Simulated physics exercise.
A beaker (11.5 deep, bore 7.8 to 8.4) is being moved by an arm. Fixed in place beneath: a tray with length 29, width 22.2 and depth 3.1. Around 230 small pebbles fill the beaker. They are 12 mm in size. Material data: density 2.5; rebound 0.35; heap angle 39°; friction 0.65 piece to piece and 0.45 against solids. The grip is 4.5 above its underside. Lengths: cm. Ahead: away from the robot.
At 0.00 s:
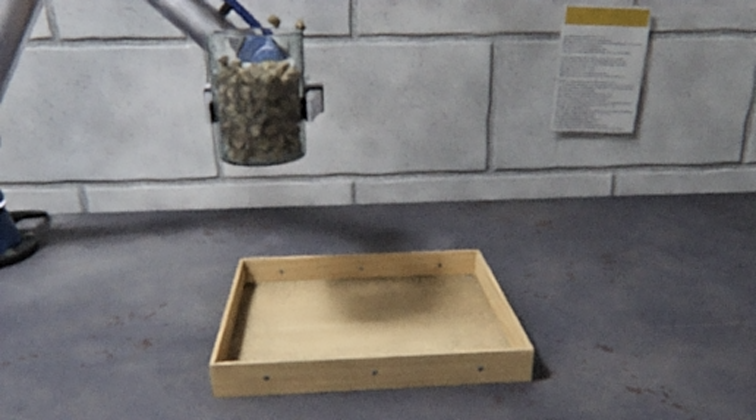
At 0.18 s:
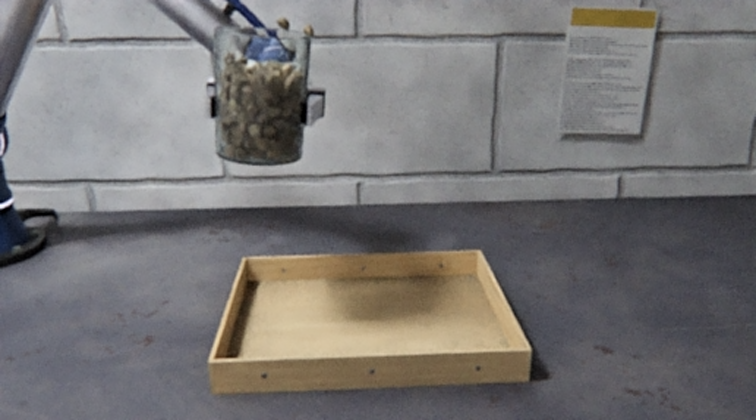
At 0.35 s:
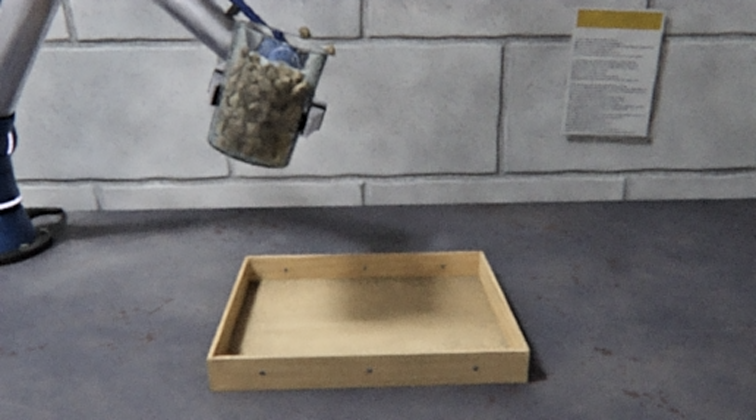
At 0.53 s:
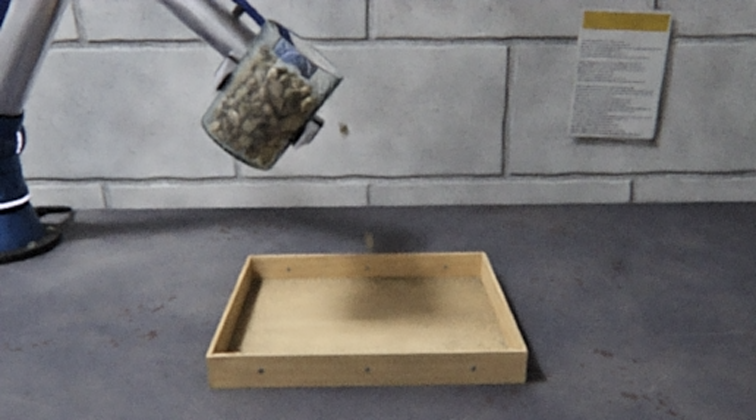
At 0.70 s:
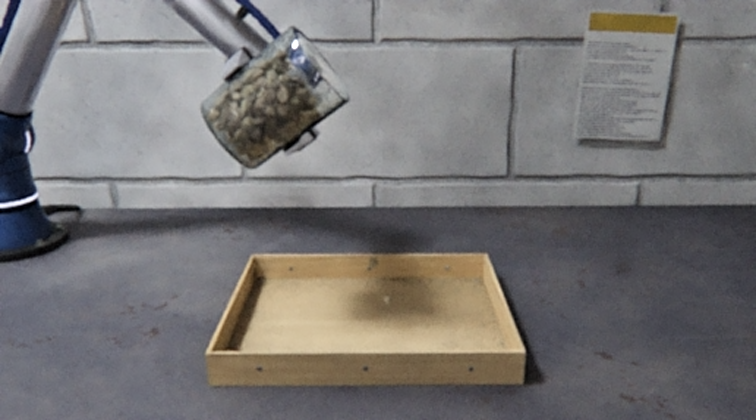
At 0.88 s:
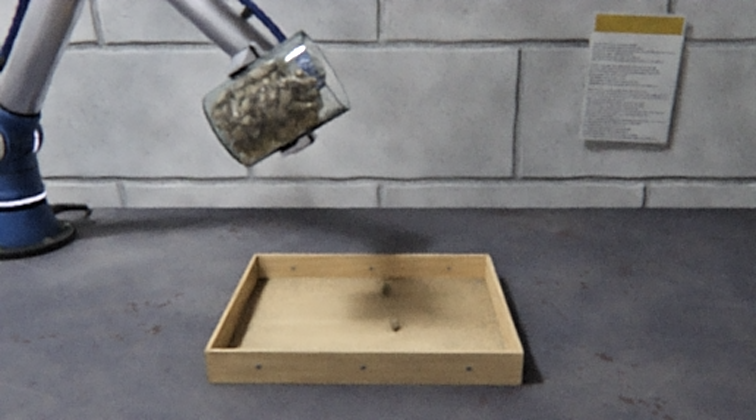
In front of a white block wall, a robotic arm holds a clear beaker of small pebbles above a shallow wooden tray and tilts it steadily to the right, while two pebbles drop into the tray.
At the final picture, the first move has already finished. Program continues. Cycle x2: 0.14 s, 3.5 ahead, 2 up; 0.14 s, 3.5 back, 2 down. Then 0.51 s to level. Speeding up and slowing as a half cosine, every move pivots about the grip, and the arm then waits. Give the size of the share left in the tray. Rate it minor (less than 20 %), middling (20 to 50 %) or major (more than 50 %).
Minor, less than 20 %.
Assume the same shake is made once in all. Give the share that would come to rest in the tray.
Estimate for that case: 5 %.
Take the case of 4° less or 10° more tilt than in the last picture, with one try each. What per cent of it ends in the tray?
Estimates, in order: 5 % and 15 %.
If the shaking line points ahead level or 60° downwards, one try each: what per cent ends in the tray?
Near 5 and 0 percent respectively.
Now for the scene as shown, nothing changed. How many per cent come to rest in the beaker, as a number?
About 95 per cent.
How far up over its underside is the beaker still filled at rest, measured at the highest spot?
Around 10.0 cm above the underside.
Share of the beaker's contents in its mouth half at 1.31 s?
That share comes to roughly 40 percent.
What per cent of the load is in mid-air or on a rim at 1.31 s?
1 per cent.
After 1.31 s, tilted 59° forward, highest piece 29 above the table; 221 in the beaker, 8 in the tray, 3 in flight or on a rim.
After 1.74 s, tilted 22° forward, highest piece 30 above the table; 217 in the beaker, 14 in the tray, 1 on the table or floor.
After 2.15 s, level, highest piece 30 above the table; 217 in the beaker, 14 in the tray, 1 on the table or floor.
After 3.20 s, level, highest piece 30 above the table; 217 in the beaker, 14 in the tray, 1 on the table or floor.
In the end, 217 in the beaker, 14 in the tray, 1 on the table or floor. That is 6 % in the tray.
